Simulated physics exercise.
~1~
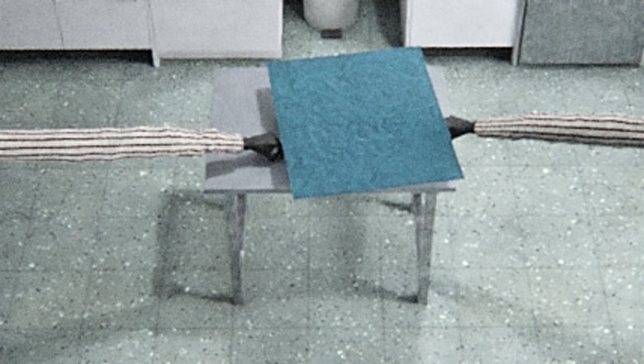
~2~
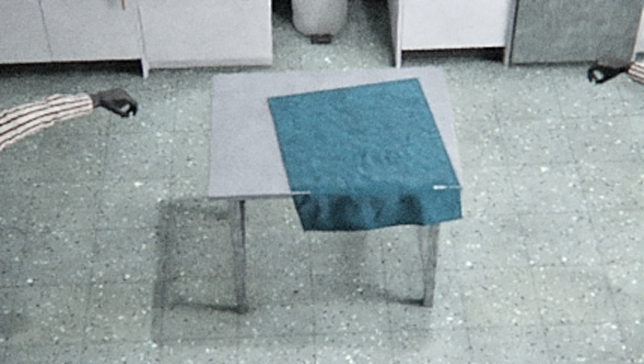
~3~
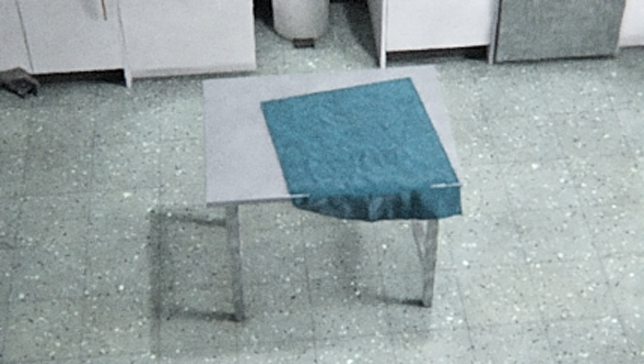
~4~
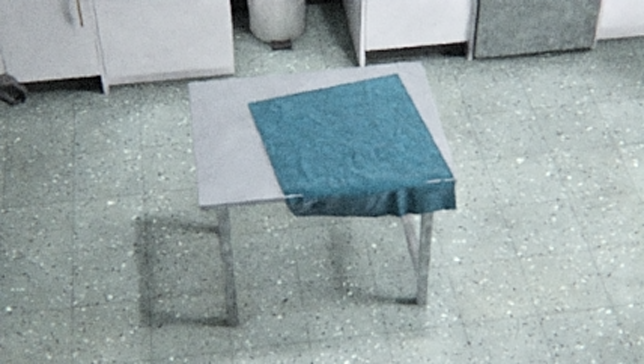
A teal hand towel drops from two hands onto a table's edge and stays draped there.
